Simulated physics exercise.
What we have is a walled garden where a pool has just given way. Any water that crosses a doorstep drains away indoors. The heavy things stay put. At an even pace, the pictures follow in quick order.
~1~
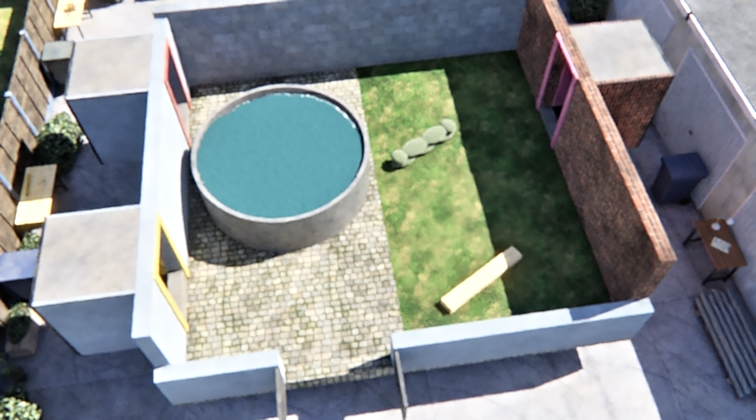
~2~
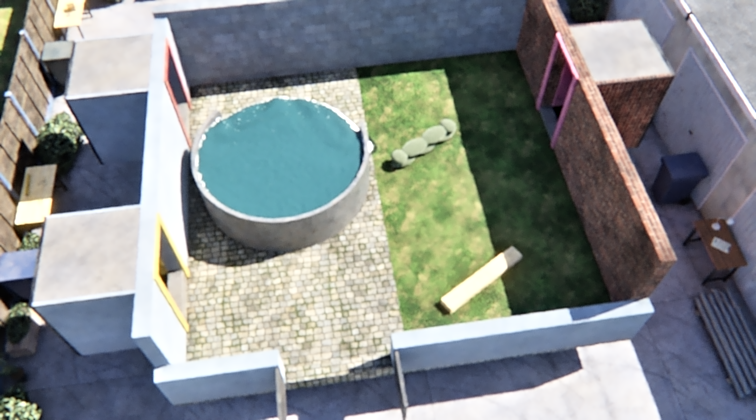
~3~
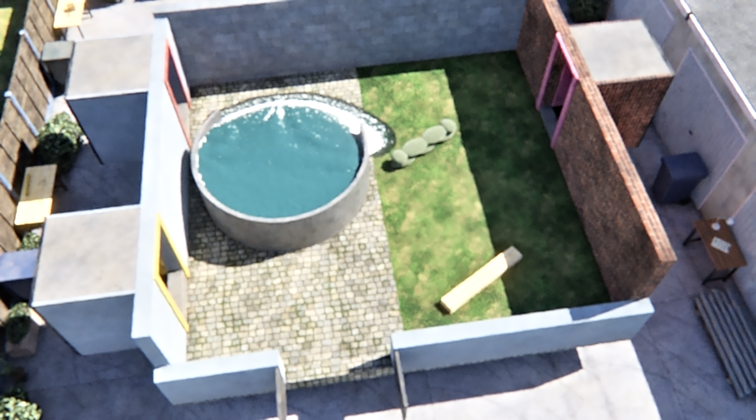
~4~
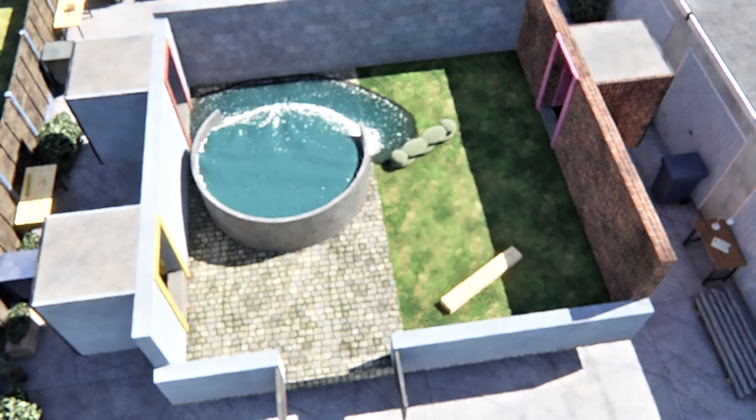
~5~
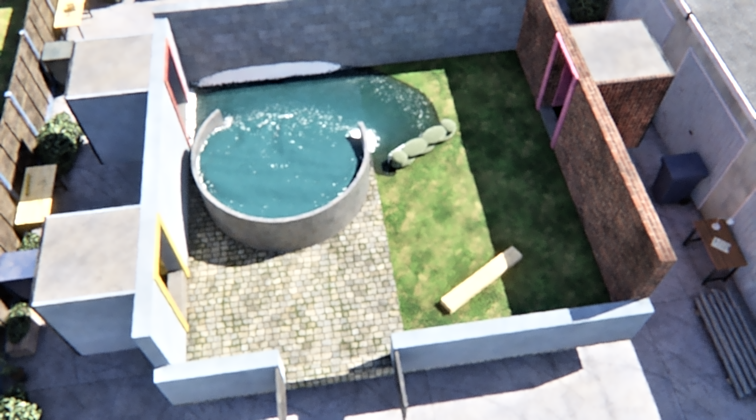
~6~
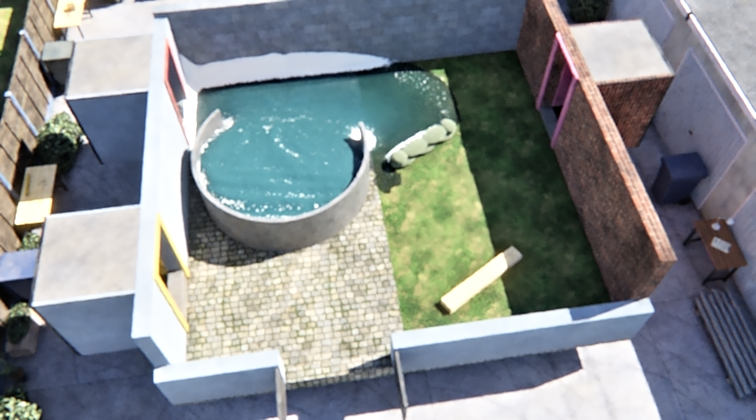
Teal water bursts through the far side of a round grey pool, first as a frothing rim, then spreading steadily back to the rear wall, where white foam rises, and rightward onto the grass around some rounded green shrubs. The walled garden is seen from high above by a still camera. Pale cobbles lie left, lawn and a yellowish beam right, beside a brick wall with a pink frame.
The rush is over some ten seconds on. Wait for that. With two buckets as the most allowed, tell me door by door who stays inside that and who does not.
My prediction: The red door will count as flooded; the yellow door will not count as flooded; the pink door will count as flooded.
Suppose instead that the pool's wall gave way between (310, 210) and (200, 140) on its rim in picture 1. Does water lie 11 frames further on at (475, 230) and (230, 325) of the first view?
Respectively: Parched and drenched.
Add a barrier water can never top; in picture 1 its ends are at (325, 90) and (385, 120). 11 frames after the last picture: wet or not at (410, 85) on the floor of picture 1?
Verdict: Wet.
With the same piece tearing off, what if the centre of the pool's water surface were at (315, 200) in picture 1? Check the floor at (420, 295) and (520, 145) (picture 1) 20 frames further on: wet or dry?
The first spot is untouched and the second is swamped.
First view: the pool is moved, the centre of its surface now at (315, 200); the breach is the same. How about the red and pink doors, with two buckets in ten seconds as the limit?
As for the red one, it overshoots the threshold, and the pink one overshoots the threshold.
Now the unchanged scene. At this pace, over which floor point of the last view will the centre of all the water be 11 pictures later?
I'd put my finger on (317, 128).
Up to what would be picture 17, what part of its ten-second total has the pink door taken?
Share by then: 0 in a hundred.
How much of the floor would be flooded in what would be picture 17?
Around 35 in a hundred.
A moment on, water covers 30 % of the floor; the red door under two buckets in, the yellow door not reached, the pink door not reached.
Next, water covers 35 % of the floor; the red door over two buckets in, the yellow door not reached, the pink door not reached.
Then, water covers 60 % of the floor; the red door far over two buckets in, the yellow door wet at the sill, nothing in, the pink door over two buckets in.
Later, water covers 95 % of the floor; the red door far over two buckets in, the yellow door wet at the sill, nothing in, the pink door far over two buckets in.
In the end, water covers 95 % of the floor; the red door far over two buckets in, the yellow door wet at the sill, nothing in, the pink door far over two buckets in.
